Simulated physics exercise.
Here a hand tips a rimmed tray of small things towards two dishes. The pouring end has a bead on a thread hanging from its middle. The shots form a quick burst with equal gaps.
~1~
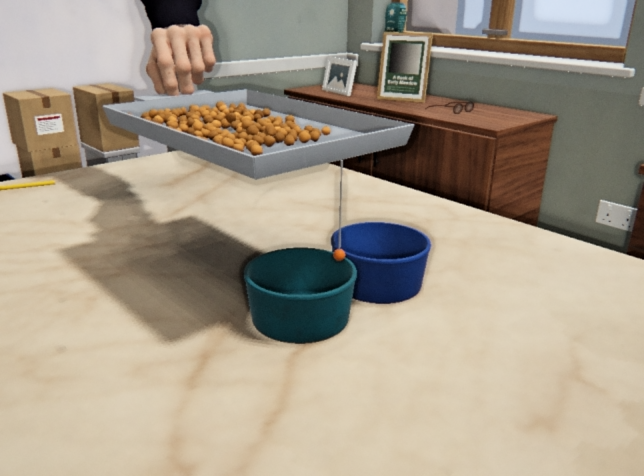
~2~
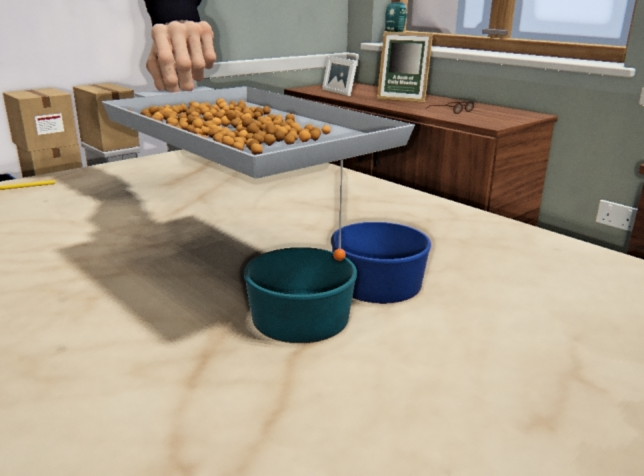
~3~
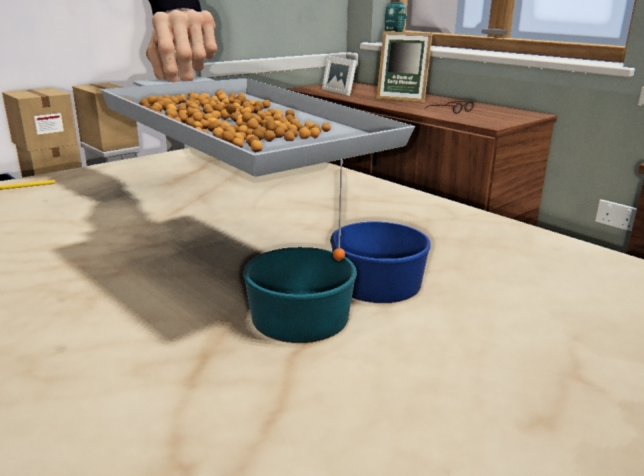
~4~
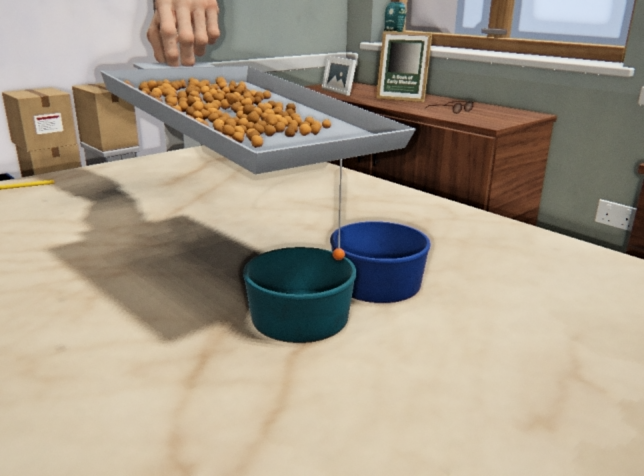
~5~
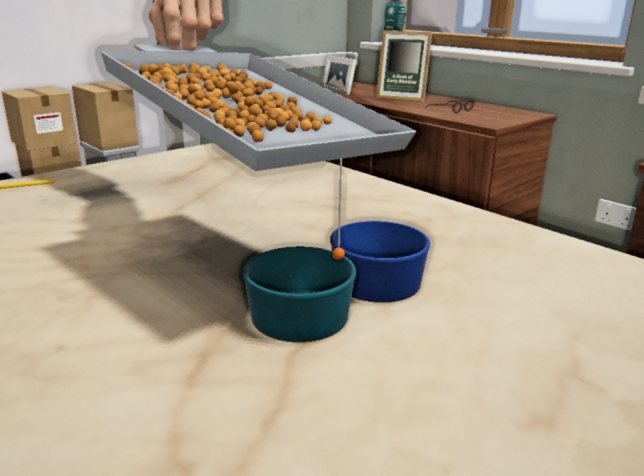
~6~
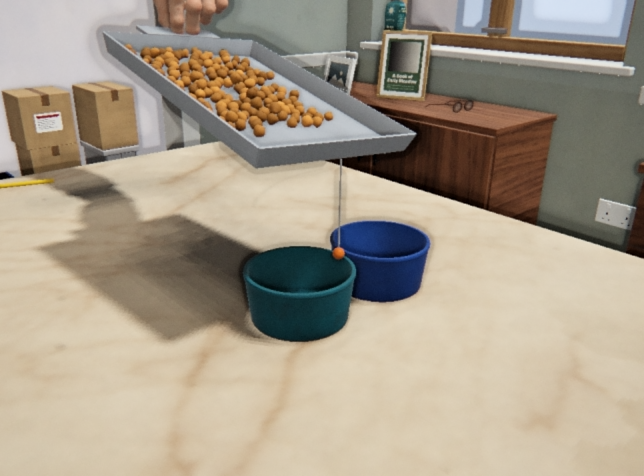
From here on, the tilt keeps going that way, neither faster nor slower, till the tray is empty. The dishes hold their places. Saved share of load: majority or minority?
The dishes are going to end up holding a minor part.
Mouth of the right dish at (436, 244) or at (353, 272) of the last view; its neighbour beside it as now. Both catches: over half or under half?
At place one in excess of half; at place two not up to half.
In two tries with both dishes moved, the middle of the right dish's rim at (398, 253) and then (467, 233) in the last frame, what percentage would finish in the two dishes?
Roughly 70% first, roughly 70% second.
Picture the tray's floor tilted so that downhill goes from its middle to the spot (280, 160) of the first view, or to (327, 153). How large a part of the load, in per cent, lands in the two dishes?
About 0 and 0 percent.
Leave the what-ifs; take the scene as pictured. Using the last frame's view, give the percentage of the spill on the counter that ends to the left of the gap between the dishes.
I'd say some 0 in a hundred.
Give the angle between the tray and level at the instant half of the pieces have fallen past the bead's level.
The tilt is near 110° by then.
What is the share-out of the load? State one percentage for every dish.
Left dish around 0, right dish around 30, both in a hundred.
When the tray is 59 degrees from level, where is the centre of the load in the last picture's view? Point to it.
The middle of the pieces sits at roughly (359, 113).
Soon, tray tipped steeply; nearly all on the tray; a stray few in the air.
A while on, tray tipped right over; most on the tray; a stray few in the right dish; a small part outside both; a stray few in the air.
Towards the end, tray tipped past a quarter turn; about a third in the right dish; about two thirds outside both.
Finally, tray tipped past a quarter turn; none in the left dish; about a third in the right dish; about two thirds outside both.
